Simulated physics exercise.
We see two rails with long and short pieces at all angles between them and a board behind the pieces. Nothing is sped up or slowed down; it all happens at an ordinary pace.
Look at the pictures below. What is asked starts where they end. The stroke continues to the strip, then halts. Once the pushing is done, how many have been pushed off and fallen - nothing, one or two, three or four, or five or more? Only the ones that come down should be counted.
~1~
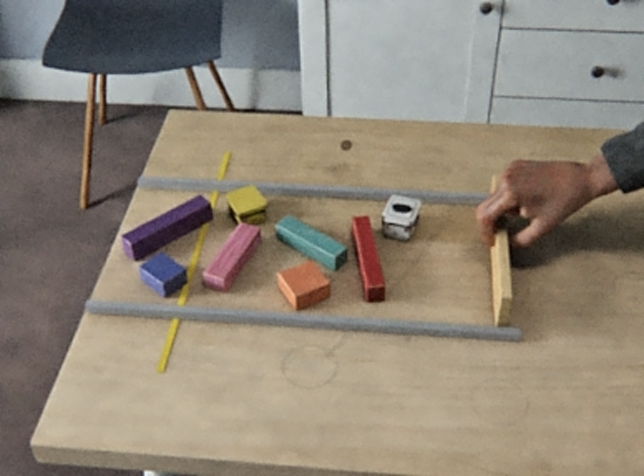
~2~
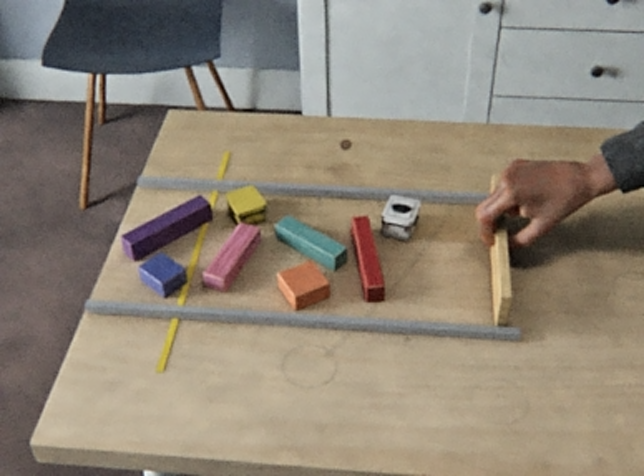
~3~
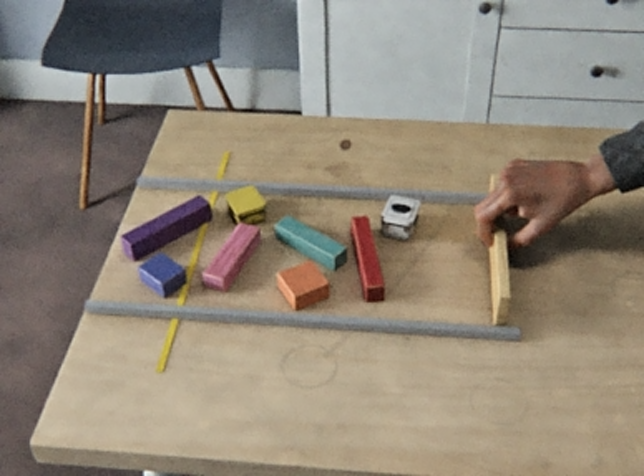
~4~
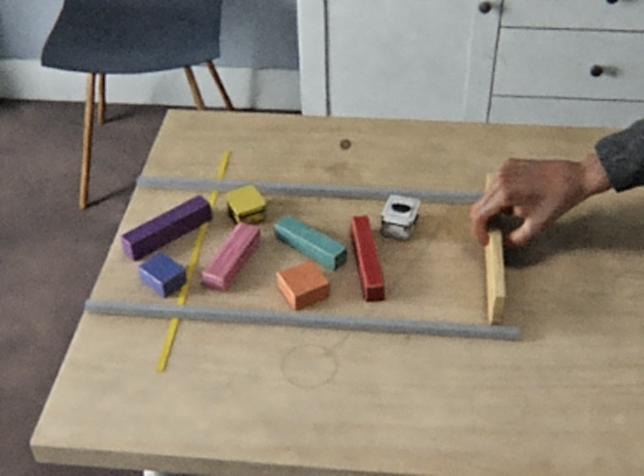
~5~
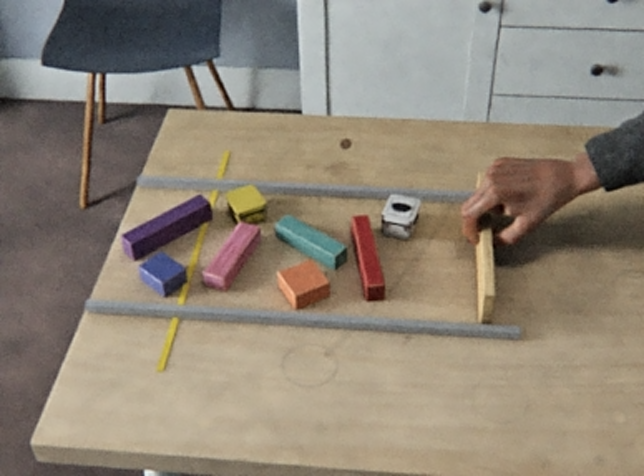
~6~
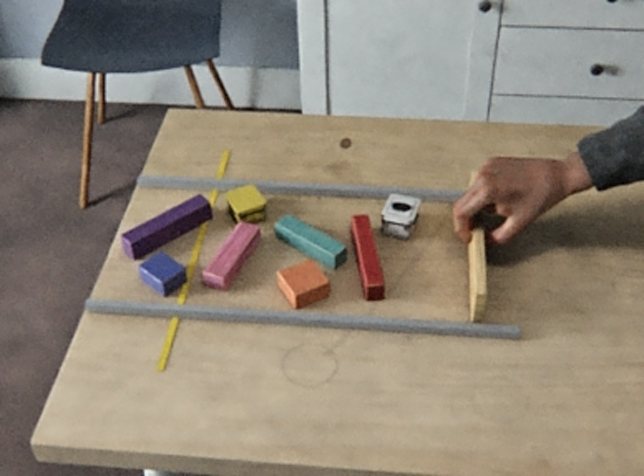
What drops is a single piece or a pair.
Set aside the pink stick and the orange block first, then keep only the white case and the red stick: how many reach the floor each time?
The answer is 0 and then 0.
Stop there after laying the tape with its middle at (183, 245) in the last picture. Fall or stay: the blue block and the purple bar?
Blue block: Is gone, purple bar: Is gone.
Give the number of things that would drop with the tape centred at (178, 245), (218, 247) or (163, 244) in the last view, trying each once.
Down on the floor: 3, 0 and 3.
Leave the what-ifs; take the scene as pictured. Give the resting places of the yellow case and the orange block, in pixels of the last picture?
First object about (169, 194); second object about (146, 282).
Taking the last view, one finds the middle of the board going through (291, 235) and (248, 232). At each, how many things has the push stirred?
Respectively 6 and 8.
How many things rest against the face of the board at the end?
It's 2 of them.
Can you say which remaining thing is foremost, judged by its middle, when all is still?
The one in question is the pink stick.
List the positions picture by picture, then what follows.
The first frame shows purple bar (168, 227); blue block (163, 275); pink stick (233, 257); board (500, 248); tape (198, 247).
The second frame shows blue block (163, 275); turquoise bar (311, 243).
The third frame shows pink stick (233, 256); orange block (303, 285).
The fourth frame shows purple bar (168, 227); white case (401, 218).
The fifth frame shows blue block (163, 274); board (484, 246).
The sixth frame shows purple bar (168, 226); blue block (163, 274); pink stick (233, 255); board (476, 245); tape (198, 246).
Soon after, none off yet; purple bar at rest near (168, 226); blue block at rest near (163, 274); pink stick at rest near (233, 255).
After that, none off yet; purple bar at rest near (168, 226); blue block at rest near (163, 274); pink stick moving near (225, 256).
And then, none off yet; purple bar displaced a little near (152, 224); blue block displaced about its own width near (124, 273); pink stick displaced about its own width near (164, 257).
In the end, the number that fall off is one or two; gone, blue block and purple bar.
